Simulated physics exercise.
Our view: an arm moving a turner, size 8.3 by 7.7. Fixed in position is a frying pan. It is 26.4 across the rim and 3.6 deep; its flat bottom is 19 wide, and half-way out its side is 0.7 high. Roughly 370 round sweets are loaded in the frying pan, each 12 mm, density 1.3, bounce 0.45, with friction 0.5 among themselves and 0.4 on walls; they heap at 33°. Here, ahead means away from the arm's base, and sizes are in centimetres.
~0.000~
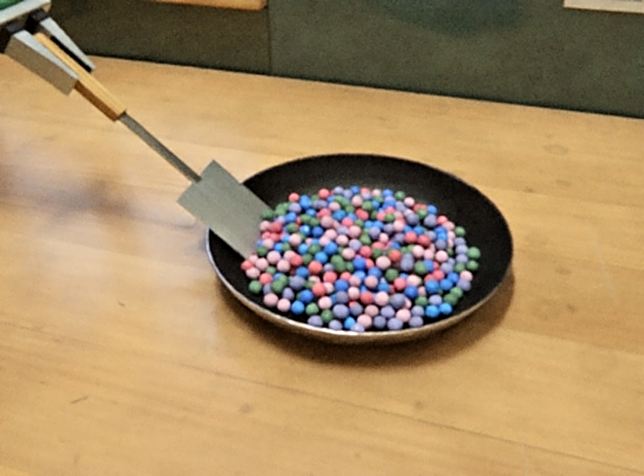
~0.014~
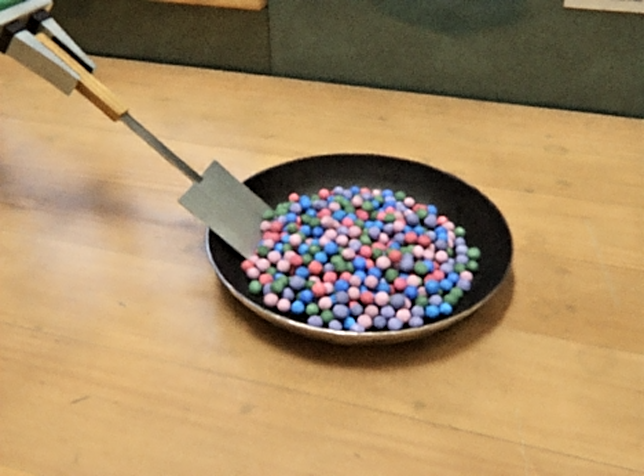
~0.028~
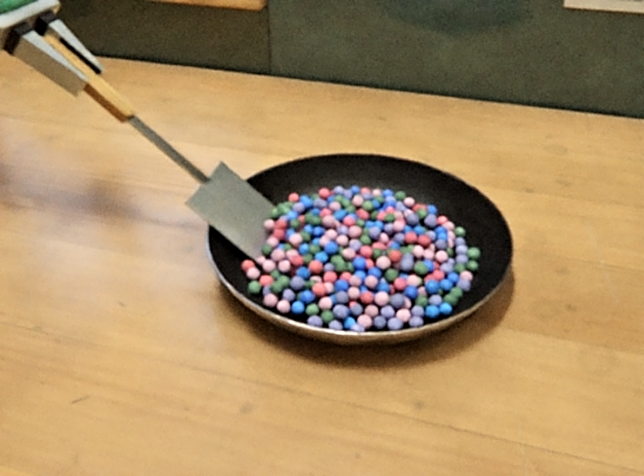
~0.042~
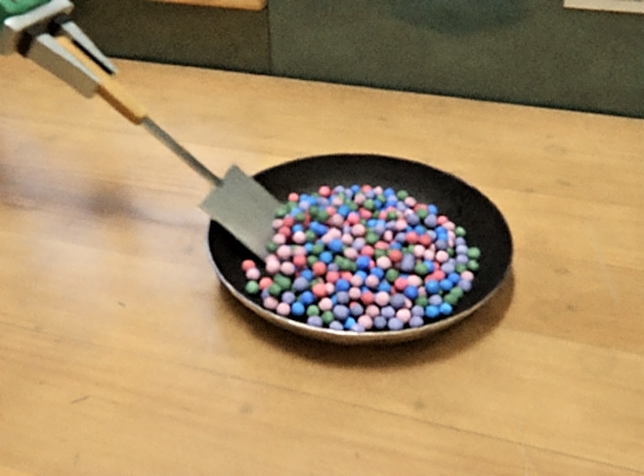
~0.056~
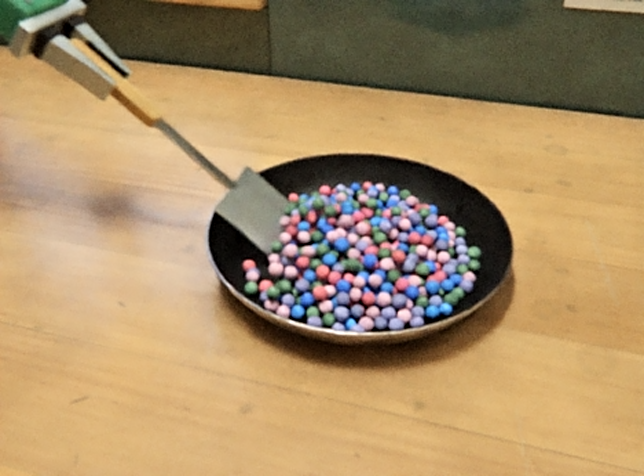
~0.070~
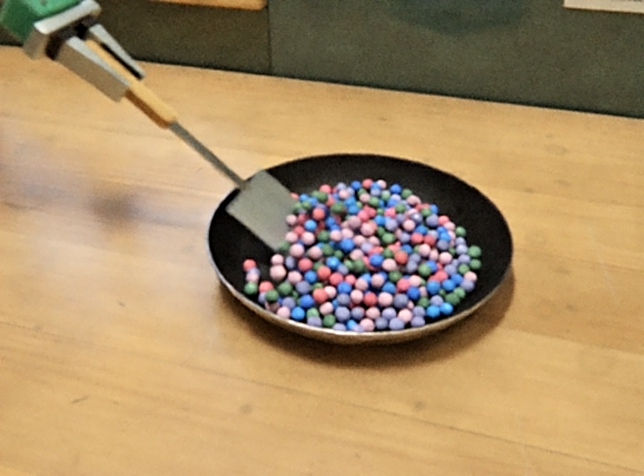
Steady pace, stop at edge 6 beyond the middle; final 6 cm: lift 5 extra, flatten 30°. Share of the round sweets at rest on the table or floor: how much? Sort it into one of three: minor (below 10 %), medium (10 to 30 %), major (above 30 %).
Medium, 10 to 30 %.
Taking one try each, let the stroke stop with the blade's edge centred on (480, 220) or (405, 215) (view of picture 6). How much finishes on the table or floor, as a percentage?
About 20 and 10 per cent.
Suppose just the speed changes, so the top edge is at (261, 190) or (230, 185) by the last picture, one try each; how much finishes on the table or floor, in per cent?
I'd estimate close to 15 and 5 in a hundred.
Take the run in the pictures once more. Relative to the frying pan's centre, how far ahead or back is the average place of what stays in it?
About 4.0 cm ahead.
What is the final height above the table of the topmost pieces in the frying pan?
Roughly 4.5 centimetres.
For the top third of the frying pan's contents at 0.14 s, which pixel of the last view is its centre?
Near pixel (386, 235).
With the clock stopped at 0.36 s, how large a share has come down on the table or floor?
Some 15 per cent.
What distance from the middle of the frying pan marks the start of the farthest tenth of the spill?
It comes out at close to 55 centimetres.
After 0.10 s, sloping 40°, highest piece 7 above the table; 368 in the frying pan.
After 0.14 s, sloping 28°, highest piece 7 above the table; 368 in the frying pan.
After 0.36 s, sloping 10°, highest piece 6 above the table; 315 in the frying pan, 53 on the table or floor.
After 1.41 s, sloping 10°, highest piece 4 above the table; 313 in the frying pan, 55 on the table or floor.
At rest, 313 in the frying pan, 55 on the table or floor. That is 15 % on the table or floor.
